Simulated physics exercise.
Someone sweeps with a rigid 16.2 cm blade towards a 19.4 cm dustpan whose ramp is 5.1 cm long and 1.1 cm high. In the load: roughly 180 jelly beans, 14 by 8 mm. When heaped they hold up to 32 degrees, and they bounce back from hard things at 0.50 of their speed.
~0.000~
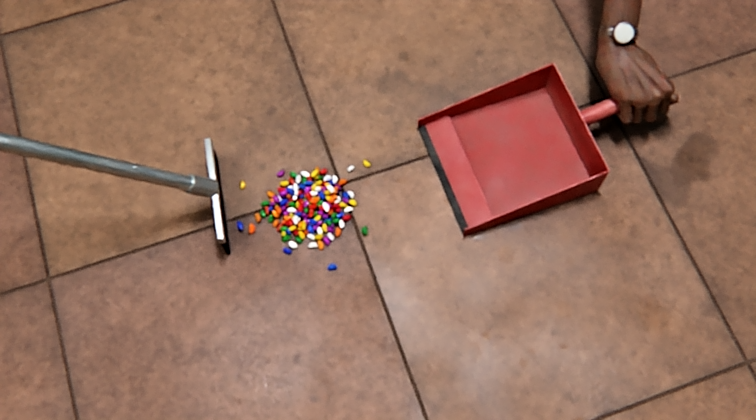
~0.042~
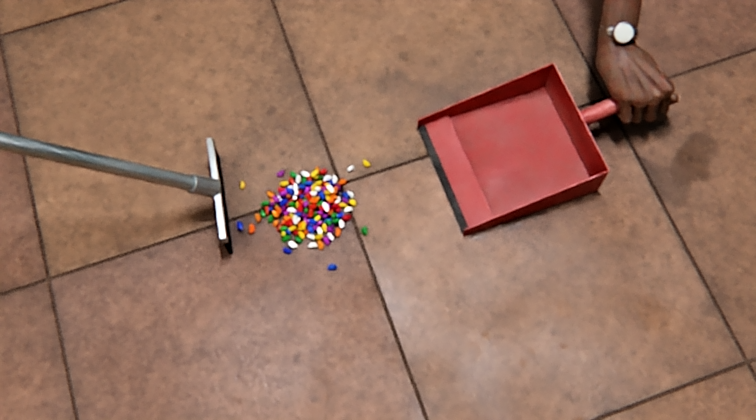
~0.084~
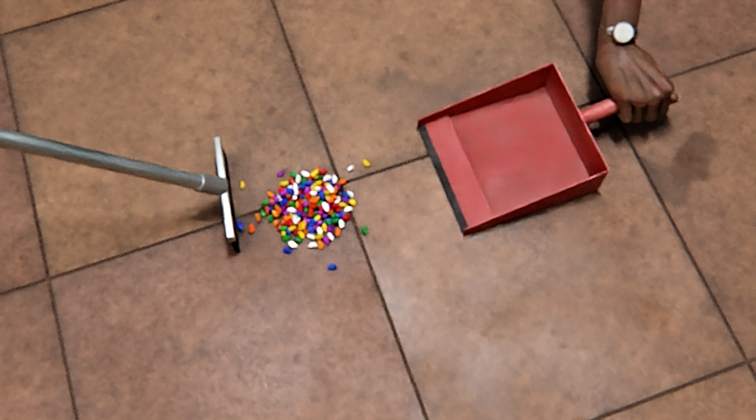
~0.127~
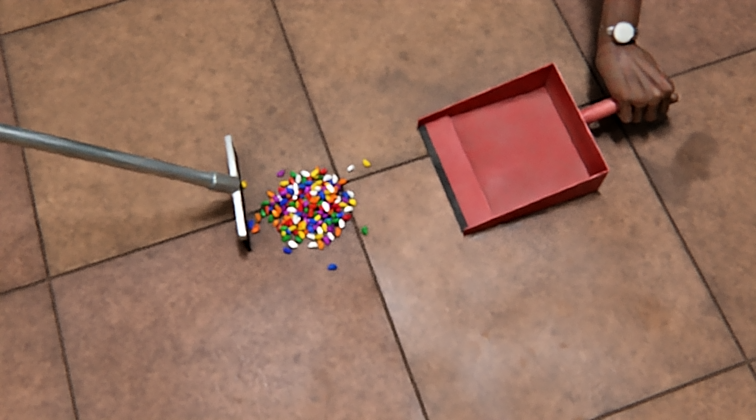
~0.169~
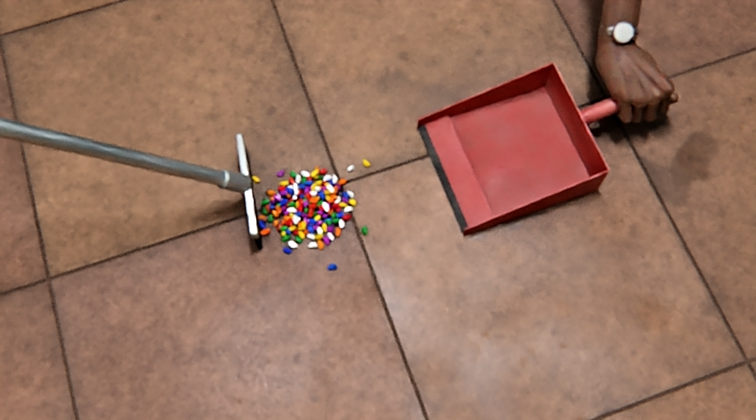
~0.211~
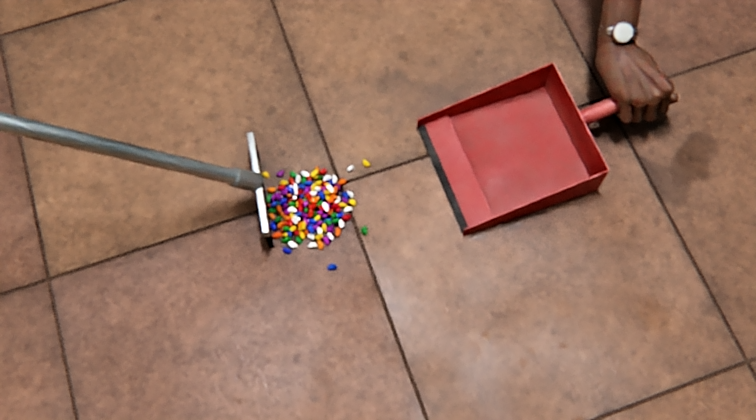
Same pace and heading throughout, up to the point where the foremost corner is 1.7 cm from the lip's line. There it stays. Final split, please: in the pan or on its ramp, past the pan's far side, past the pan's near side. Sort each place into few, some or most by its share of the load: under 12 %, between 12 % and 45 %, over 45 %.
Shares: Pan: Some; far side: Few; near side: Few.
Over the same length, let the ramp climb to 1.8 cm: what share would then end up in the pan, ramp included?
Close to 25 per cent then.
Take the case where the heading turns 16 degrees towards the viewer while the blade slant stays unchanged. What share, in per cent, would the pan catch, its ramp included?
I'd put it at close to 20 percent.
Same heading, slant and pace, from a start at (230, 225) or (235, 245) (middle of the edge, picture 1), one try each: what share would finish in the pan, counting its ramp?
35 and 30 per cent, roughly.
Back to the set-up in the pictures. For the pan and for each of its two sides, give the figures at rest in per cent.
Well, the pan ends up with 30 percent, the far side with 5 percent, the near side with 10 percent.
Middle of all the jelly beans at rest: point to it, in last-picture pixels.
I'd put it at about (440, 191).
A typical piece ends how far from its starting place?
About 20 cm.
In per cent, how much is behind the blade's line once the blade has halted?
Close to 20 percent.
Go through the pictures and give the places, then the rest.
The first picture shows blade from (222, 239) to (209, 144), moved 0.0 cm, 0 of the pieces shifted so far; middle of the pieces at (311, 204); pan at (518, 154).
The second picture shows blade from (224, 239) to (211, 144), moved 0.4 cm, 0 of the pieces shifted so far; middle of the pieces at (311, 204).
The third picture shows blade from (231, 238) to (218, 143), moved 1.4 cm, 0 of the pieces shifted so far; middle of the pieces at (311, 204).
The fourth picture shows blade from (243, 236) to (230, 141), moved 3.1 cm, 2 of the pieces shifted so far; middle of the pieces at (311, 204).
The fifth picture shows blade from (255, 235) to (241, 140), moved 4.7 cm, 5 of the pieces shifted so far; middle of the pieces at (311, 204).
The sixth picture shows blade from (266, 233) to (252, 138), moved 6.4 cm, 23 of the pieces shifted so far; middle of the pieces at (311, 204); pan at (517, 154). Its pace works out near 0.40 m/s, heading 11 degrees towards the viewer's side.
After 0.50 s, middle of the blade 15 cm from the lip; 0 % over the lip, far side 5 %, near side 0 %.
After 0.70 s, middle of the blade 7 cm from the lip; 0 % over the lip, far side 5 %, near side 5 %.
After 1.01 s, middle of the blade 3 cm from the lip; 30 % over the lip, far side 5 %, near side 10 %.
By 2.0 s all is still; pan 30 %, far side 5 %, near side 10 %, in front of the lip or behind the blade 60 %.
